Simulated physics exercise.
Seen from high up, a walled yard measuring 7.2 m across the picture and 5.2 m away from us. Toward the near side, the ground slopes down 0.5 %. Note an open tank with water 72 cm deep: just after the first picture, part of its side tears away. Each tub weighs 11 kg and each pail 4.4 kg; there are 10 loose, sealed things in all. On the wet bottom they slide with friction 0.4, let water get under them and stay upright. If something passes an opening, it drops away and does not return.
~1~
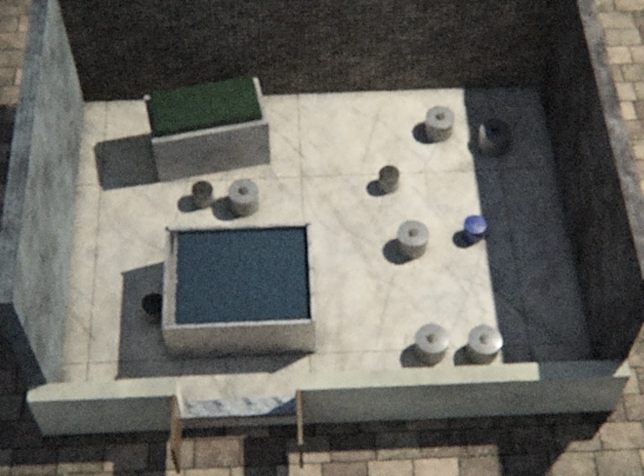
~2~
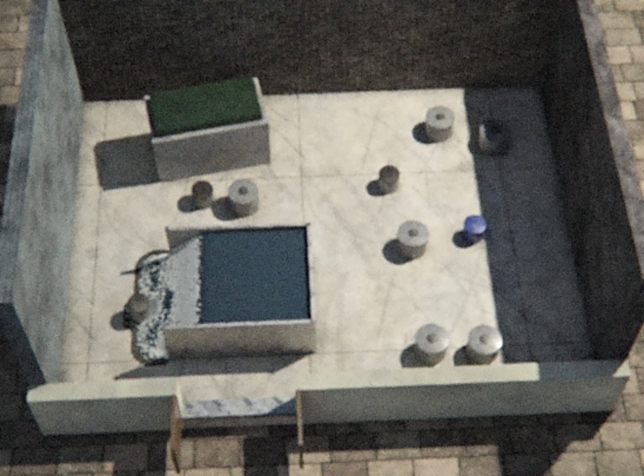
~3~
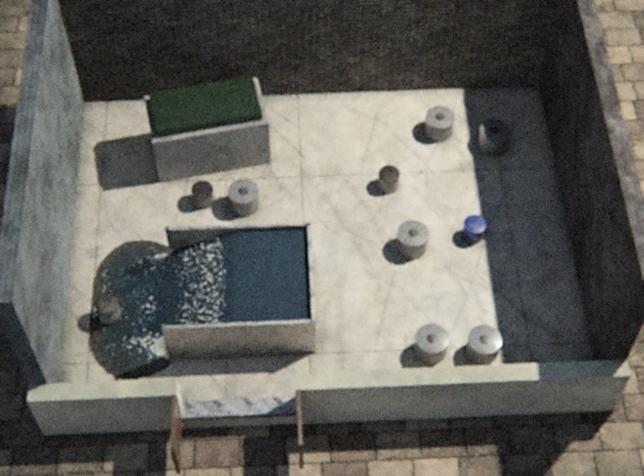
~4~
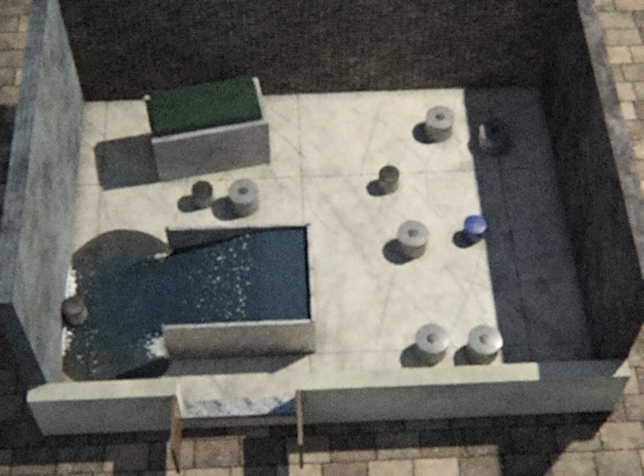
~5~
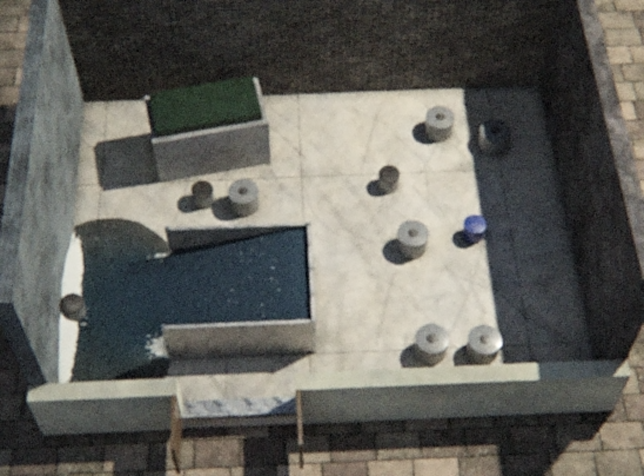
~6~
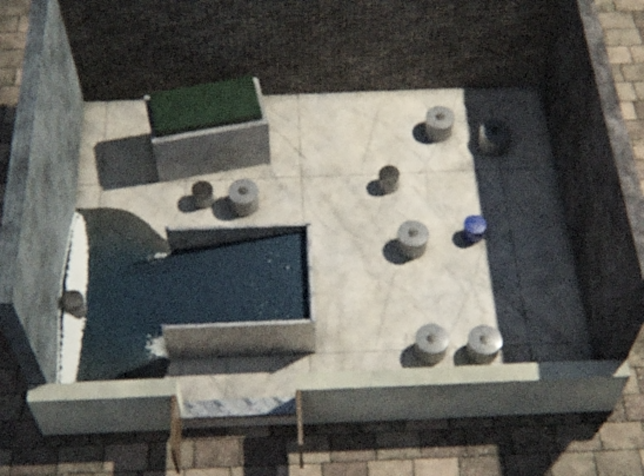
Water fills an open tank at the left of a pale-floored, walled yard, seen from high above by a still camera. A green-topped box stands behind it, with grey drums scattered across the yard and a small blue pail at right. The tank's left side gives way, and dark water pours out frothing, spreads to the left wall and pushes one small drum leftward, while the other objects stay put.
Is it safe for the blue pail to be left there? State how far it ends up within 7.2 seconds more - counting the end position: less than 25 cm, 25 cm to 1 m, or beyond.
It barely moves.
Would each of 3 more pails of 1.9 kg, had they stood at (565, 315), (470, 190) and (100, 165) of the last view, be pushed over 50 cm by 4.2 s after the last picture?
Well, in that order it's higher, lower and higher.
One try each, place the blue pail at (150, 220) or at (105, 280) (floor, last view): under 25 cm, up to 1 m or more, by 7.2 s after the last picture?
Spot one - it is swept away; spot two - it is swept away.
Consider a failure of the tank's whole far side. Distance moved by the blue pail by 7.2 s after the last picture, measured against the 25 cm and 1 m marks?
Note: Blue pail displaced a long way.
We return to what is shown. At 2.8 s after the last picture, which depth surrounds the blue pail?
I'd say around 0 cm.
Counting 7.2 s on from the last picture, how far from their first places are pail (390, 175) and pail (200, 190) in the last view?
20 cm and 200 cm, respectively.
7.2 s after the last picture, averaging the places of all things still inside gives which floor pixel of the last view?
Mean position: Approximately (437, 228).
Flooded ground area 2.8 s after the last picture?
Some 20 m2 of it.
Then, 0.9 s after the last picture the blue pail is near (475, 224), 0.0 m from its start, aground; 0 of 10 are out; 1 afloat.
Then, 2.8 s after the last picture the blue pail is near (475, 224), 0.0 m from its start, aground; 0 of 10 are out; 1 afloat.
Then, 4.8 s after the last picture the blue pail is near (475, 224), 0.0 m from its start, aground; 0 of 10 are out; 0 afloat.
Then, 7.2 s after the last picture the blue pail is near (475, 224), 0.0 m from its start, aground; 0 of 10 are out; 0 afloat.
